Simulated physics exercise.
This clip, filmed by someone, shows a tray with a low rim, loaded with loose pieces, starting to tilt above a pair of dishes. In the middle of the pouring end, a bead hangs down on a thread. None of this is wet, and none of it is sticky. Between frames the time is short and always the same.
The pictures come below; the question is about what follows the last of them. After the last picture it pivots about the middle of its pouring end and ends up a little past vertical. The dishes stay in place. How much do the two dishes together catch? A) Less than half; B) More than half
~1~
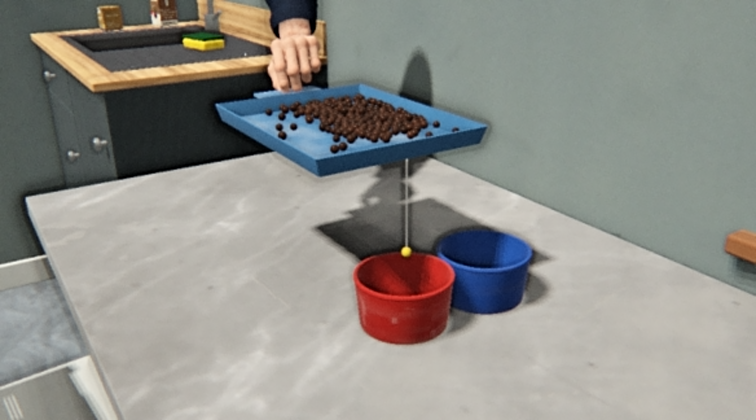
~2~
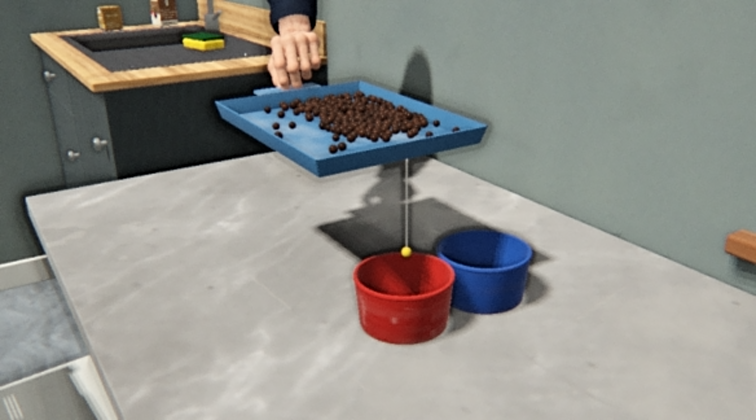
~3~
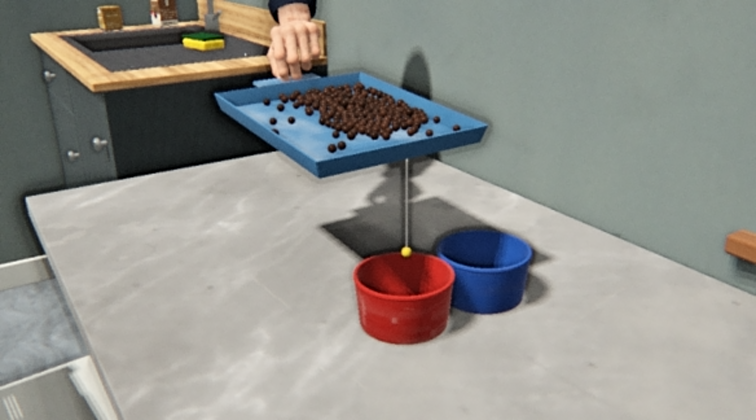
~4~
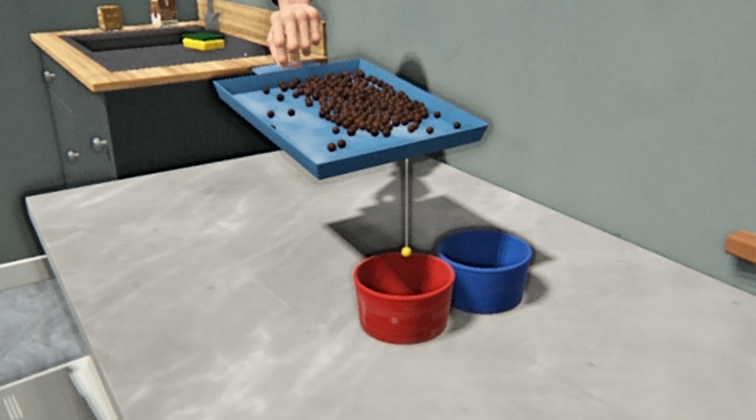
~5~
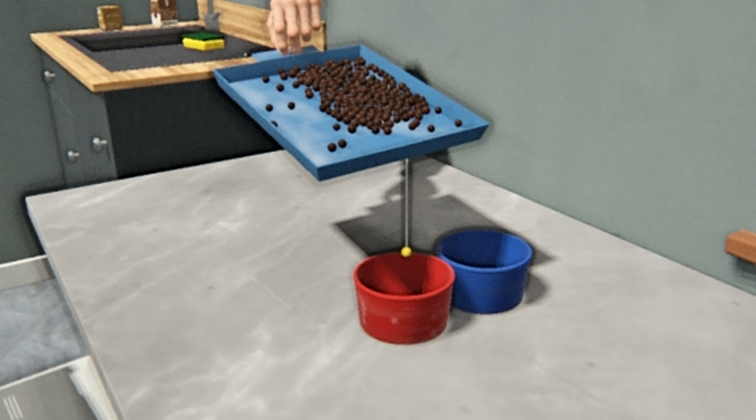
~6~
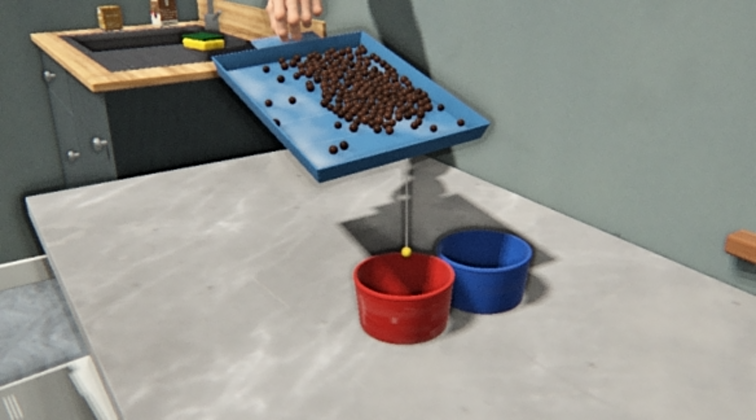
(A) Less than half.
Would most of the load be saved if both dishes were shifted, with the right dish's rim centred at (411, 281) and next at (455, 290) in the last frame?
In the first position a majority, in the second a majority.
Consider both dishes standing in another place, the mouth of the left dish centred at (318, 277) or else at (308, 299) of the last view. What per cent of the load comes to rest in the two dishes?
Respectively 10 % and 70 %.
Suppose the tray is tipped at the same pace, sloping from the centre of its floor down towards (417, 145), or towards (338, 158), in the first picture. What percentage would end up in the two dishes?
Respectively 90 and 10 in a hundred.
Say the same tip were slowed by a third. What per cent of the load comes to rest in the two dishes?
About 30 %.
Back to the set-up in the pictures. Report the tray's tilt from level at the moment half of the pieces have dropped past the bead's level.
90 degrees.
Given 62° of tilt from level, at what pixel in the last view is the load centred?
Somewhere near pixel (375, 158).
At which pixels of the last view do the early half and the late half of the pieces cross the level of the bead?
Near (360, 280) and later near (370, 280).
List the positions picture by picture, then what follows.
In the first picture, corners of the pouring end (319, 157) and (480, 126), level; middle of the load (360, 118), chocolate balls; left dish (432, 313); right dish (513, 285); bead on its thread (407, 252).
In the second picture, corners of the pouring end (319, 157) and (481, 125), level; middle of the load (360, 117).
In the third picture, corners of the pouring end (319, 159) and (481, 125), tipped barely, lowest at the left corner; middle of the load (360, 111).
In the fourth picture, corners of the pouring end (319, 161) and (482, 123), tipped a little, lowest at the left corner; middle of the load (360, 104).
In the fifth picture, corners of the pouring end (320, 163) and (482, 123), tipped a little, lowest at the left corner; middle of the load (361, 97), about a tenth on the move.
In the sixth picture, corners of the pouring end (320, 165) and (483, 122), tipped clearly, lowest at the left corner; middle of the load (357, 87), almost all on the move; left dish (432, 313); right dish (513, 285).
Just after the last frame, tray tipped steeply; the larger part on the tray; just a few in the left dish; about a tenth outside both; about a tenth in the air.
A moment on, tray tipped past a quarter turn; just a few on the tray; roughly a quarter in the left dish; roughly two thirds outside both; about a tenth in the air.
Further on, tray tipped past a quarter turn; roughly a quarter in the left dish; the larger part outside both.
When it is over, tray tipped past a quarter turn; roughly a quarter in the left dish; not one in the right dish; the larger part outside both.
